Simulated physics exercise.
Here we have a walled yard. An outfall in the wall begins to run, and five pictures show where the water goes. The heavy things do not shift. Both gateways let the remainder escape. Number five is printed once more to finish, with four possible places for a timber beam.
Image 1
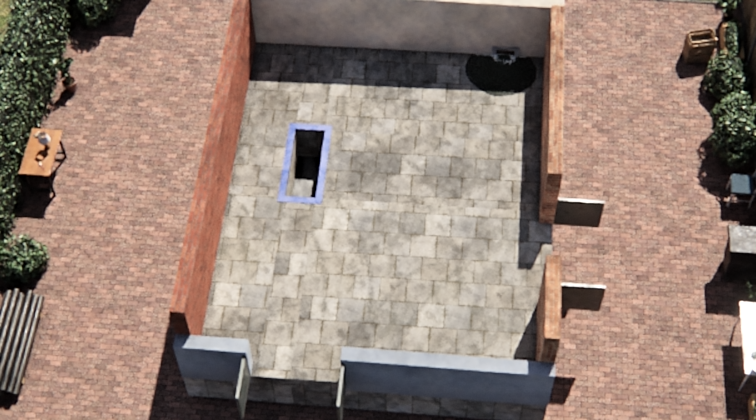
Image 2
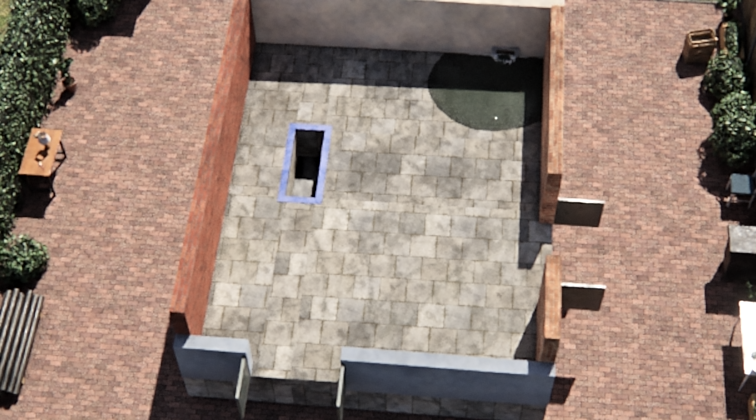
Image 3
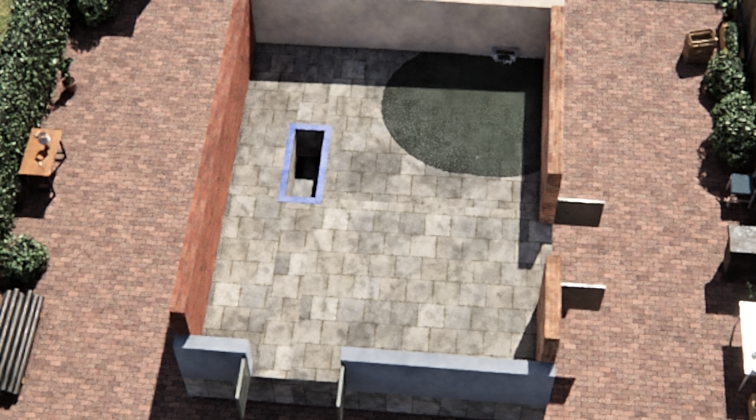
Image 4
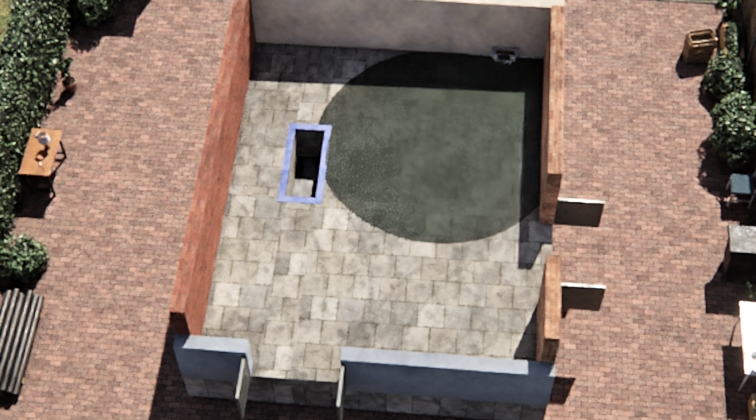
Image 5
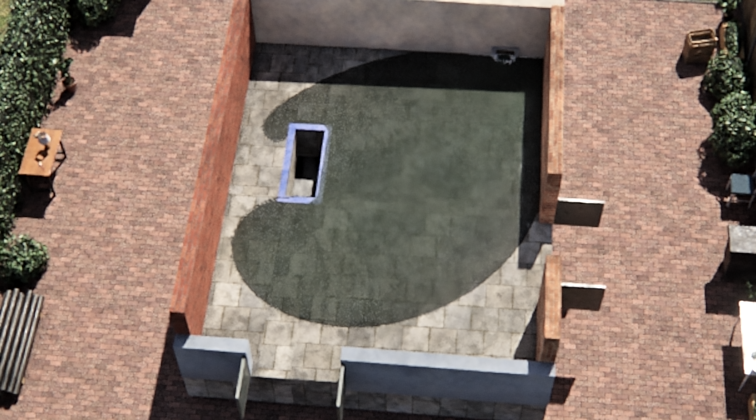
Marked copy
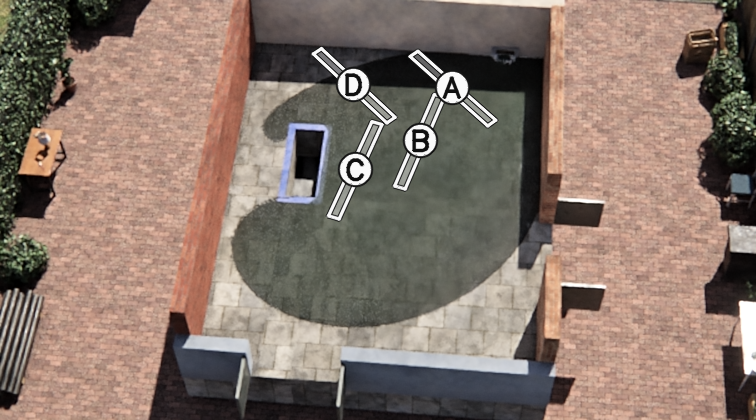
A paved yard enclosed by walls, with brick paving on both sides, is seen from high above by a still camera. A blue-rimmed drain pit lies left of centre, an outfall sits at the upper right, and open gates stand at the bottom and right. Dark water spreads from the outfall in a widening rounded patch, then curls around the pit, which takes water.
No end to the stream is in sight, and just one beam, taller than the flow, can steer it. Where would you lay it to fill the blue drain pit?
The answer is place D.
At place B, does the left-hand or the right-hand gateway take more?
The left one.
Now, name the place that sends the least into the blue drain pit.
The answer is A.
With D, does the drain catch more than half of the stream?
No, it does not.
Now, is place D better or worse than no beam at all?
Worse.
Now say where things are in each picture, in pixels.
Outfall at (505, 52); blue drain pit at (305, 163); open gate at (298, 367); open gate at (539, 262); front seen at (517, 90), 3 % of the ground wet; blue drain pit still dry, in the first frame.
Front seen at (489, 127), 9 % of the ground wet; blue drain pit still dry, in the second frame.
Front seen at (456, 170), 19 % of the ground wet; blue drain pit still dry, in the third frame.
Front seen at (384, 225), 37 % of the ground wet; blue drain pit still dry, in the fourth frame.
Front seen at (251, 282), 58 % of the ground wet; blue drain pit taking water, in the fifth frame.
On the marked copy, A from (413, 53) to (491, 123); B from (399, 187) to (439, 95); C from (333, 217) to (376, 123); D from (317, 51) to (391, 120).
With A, about 2 % of the stream goes into the blue drain pit, about 95 % out by the gates.
With B, about 13 % of the stream goes into the blue drain pit, about 86 % out by the gates.
With C, about 11 % of the stream goes into the blue drain pit, about 88 % out by the gates.
With D, about 21 % of the stream goes into the blue drain pit, about 77 % out by the gates.
